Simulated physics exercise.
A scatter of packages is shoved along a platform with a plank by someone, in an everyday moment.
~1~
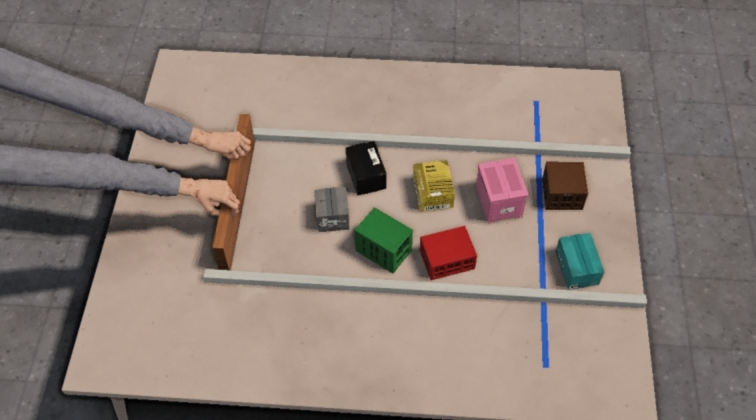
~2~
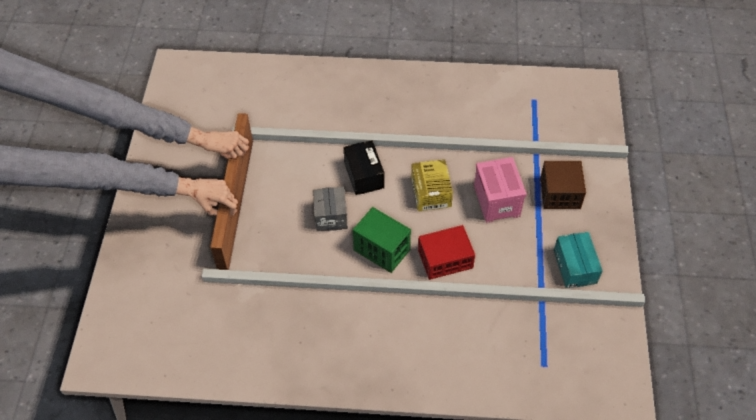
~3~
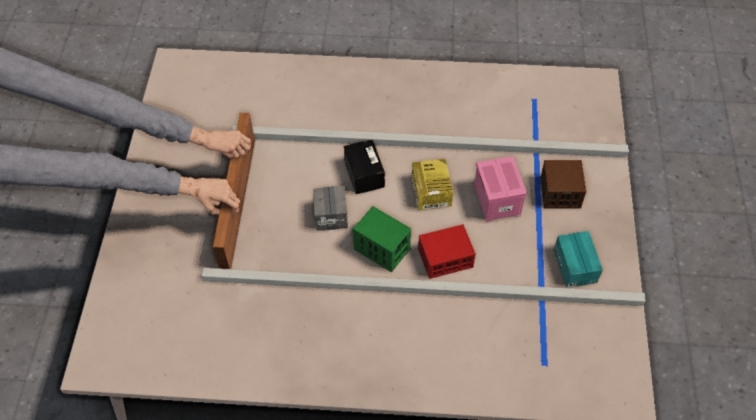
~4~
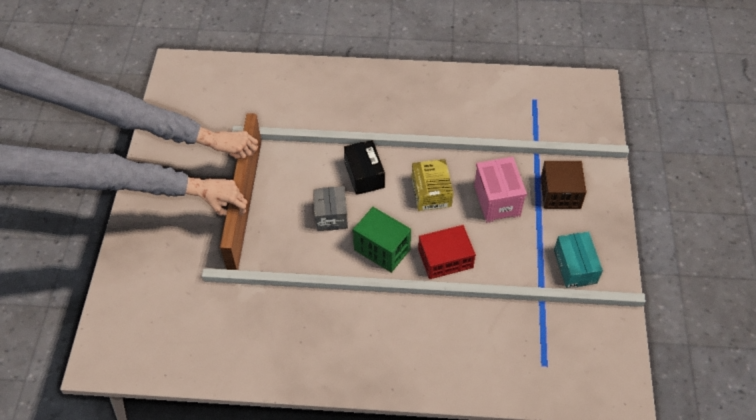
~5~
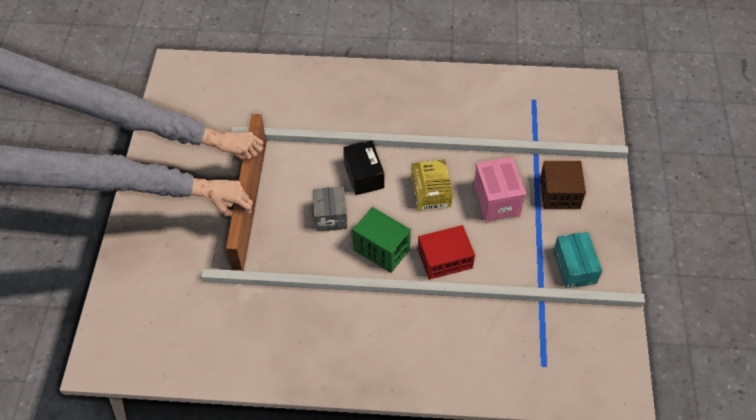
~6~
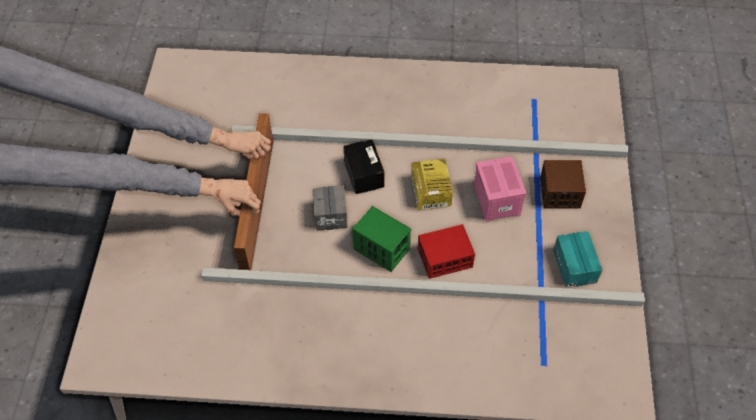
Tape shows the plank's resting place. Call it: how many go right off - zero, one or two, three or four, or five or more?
One or two go off.
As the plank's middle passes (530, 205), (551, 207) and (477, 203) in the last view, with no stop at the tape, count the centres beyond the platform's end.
Taking the three positions in turn, the counts come to 1, 3 and 0.
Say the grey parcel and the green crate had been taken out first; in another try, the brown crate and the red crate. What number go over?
First try 1, second try 0.
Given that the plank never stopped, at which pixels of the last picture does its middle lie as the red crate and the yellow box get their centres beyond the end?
The middle sits near (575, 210) for the first and near (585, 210) for the other.
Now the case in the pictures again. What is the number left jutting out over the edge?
Expected count: 2.
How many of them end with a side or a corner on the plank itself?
3 of them.
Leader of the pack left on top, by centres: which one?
The turquoise box finishes nearest.
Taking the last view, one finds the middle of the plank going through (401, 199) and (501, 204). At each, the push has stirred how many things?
The count is 5 at the first point and 8 at the second.
Early on, none off yet; turquoise box at rest near (577, 259); brown crate at rest near (562, 184); pink tote at rest near (499, 189).
A while later, none off yet; turquoise box at rest near (577, 259); brown crate at rest near (562, 184); pink tote travelled a little near (505, 191).
Further along, none off yet; turquoise box travelled a little near (585, 260); brown crate travelled about its own width near (609, 187); pink tote travelled about its own width near (572, 196).
Finally, the number that fall off is one or two; lost, brown crate.
